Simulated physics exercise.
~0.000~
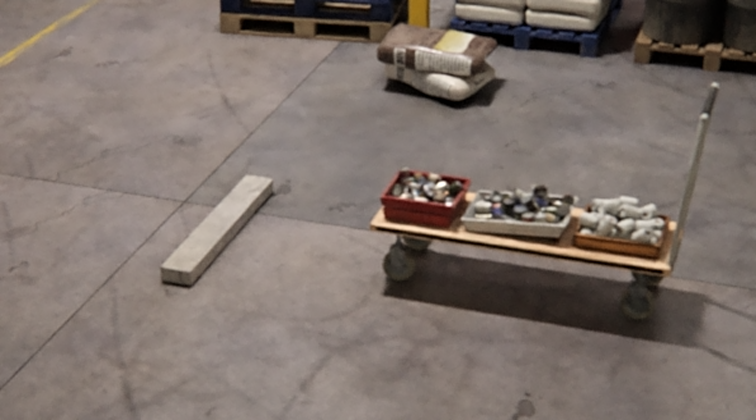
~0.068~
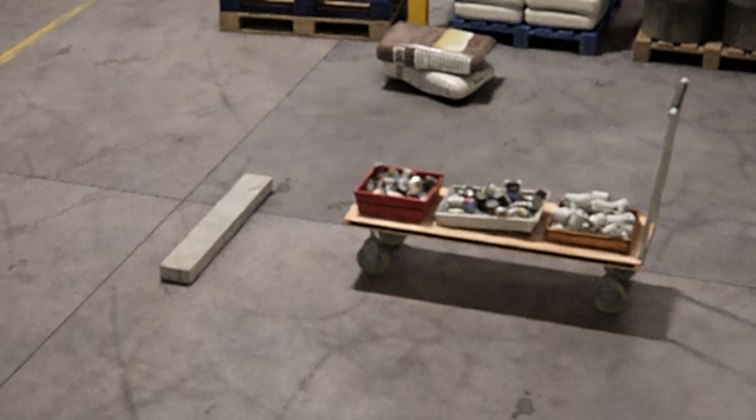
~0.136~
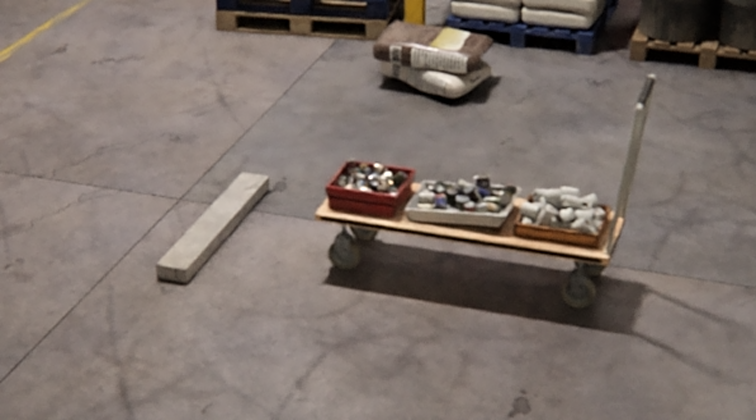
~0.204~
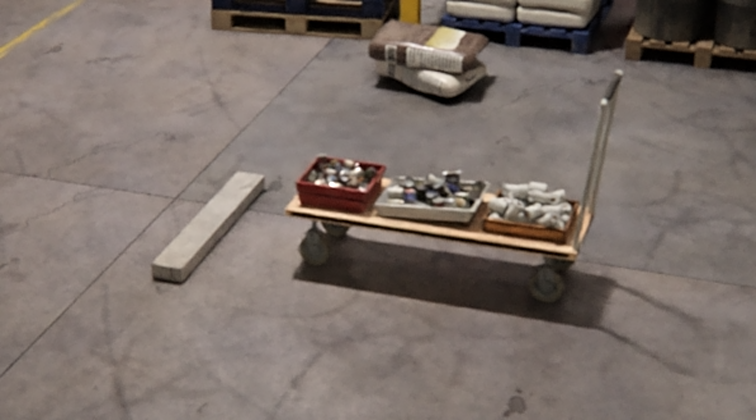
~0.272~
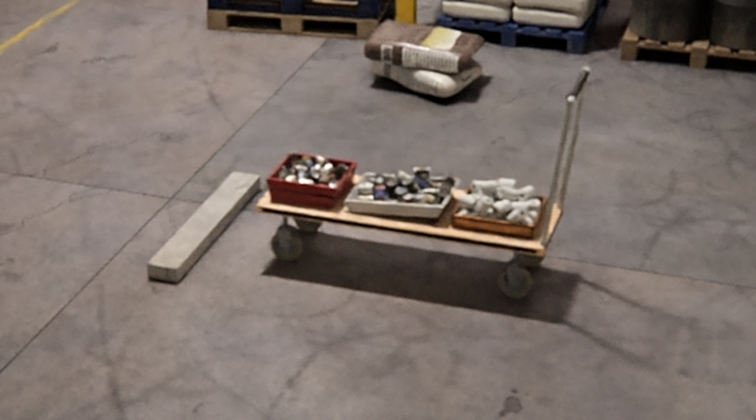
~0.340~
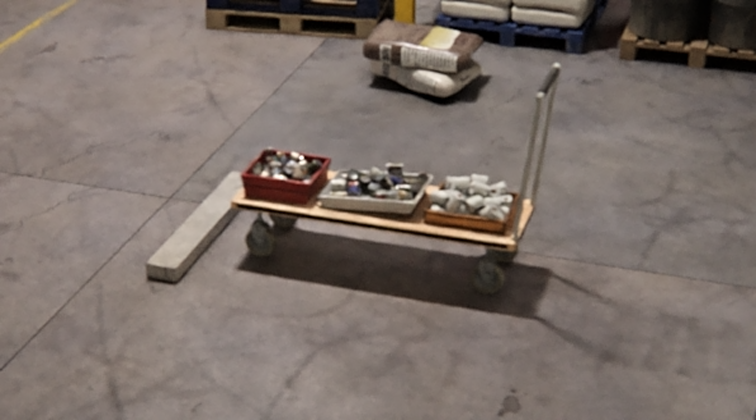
A warehouse with a grey concrete floor is seen from above, with stacked sacks in the middle background and loaded pallets along the top edge. A wooden flatbed cart with an upright handle at its right end carries a red, a whitish and an orange-brown box of small items, right of a pale beam. The cart rolls steadily left towards the beam, nobody visible pushing it, while the camera pans very slightly.
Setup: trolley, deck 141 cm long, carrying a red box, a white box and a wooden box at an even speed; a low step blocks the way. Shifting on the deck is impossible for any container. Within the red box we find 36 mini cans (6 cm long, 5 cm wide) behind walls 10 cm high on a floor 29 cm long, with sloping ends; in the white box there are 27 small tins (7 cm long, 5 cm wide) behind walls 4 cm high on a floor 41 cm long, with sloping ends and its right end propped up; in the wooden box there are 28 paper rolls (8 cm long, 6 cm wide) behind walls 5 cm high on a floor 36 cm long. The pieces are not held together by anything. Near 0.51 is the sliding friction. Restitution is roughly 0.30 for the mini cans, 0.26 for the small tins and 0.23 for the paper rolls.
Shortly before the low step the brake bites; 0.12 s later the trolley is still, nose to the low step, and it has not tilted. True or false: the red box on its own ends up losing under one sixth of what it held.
True.
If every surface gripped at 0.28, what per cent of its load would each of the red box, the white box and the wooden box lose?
In that setup red box sheds 0 percent, white box sheds 10 percent, and wooden box sheds 20 percent.
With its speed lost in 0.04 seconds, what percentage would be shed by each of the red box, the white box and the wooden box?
You'd end up with red box at 10 %, white box at 30 % and wooden box at 40 %.
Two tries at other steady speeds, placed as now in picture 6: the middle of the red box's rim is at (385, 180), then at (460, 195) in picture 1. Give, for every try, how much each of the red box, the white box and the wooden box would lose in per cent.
Red box: 0 / 0 percent; white box: 0 / 30 percent; wooden box: 10 / 30 percent.
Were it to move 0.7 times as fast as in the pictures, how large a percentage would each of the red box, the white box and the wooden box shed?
Then the red box sheds 0 per cent, the white box 0 per cent, and the wooden box 10 per cent.
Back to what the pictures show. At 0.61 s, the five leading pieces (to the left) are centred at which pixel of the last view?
(223, 161).
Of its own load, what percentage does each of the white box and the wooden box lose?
I'd estimate white box near 20 and wooden box near 30 per cent.
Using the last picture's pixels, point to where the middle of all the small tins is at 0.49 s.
Around (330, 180) in pixels.
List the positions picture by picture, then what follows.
In the first picture (places track the rim corner closest to us here; the camera pans a little), red box (451, 206); white box (563, 226); 85 cm to go; all still inside.
The second picture shows red box (424, 201); white box (535, 220); 72 cm to go.
The third picture shows red box (394, 196); white box (504, 215); 59 cm to go.
The fourth picture shows red box (364, 192); white box (472, 210); 46 cm to go.
The fifth picture shows red box (334, 188); white box (441, 206); 34 cm to go.
The sixth picture shows red box (308, 184); white box (413, 202); 21 cm to go; all still inside.
After 0.39 s, braking starts.
After 0.49 s, the red box has all 36, the white box has all 27 and the wooden box has all 28.
After 0.61 s, the red box has all 36, the white box is down by 1 of 27 and the wooden box is down by 4 of 28.
After 0.84 s, the red box has all 36, the white box is down by 5 of 27 and the wooden box is down by 8 of 28.
When it is over (at 1.34 s), the red box has all 36, the white box is down by 5 of 27 and the wooden box is down by 8 of 28. Asked share, 0 of 36, 0 per cent.
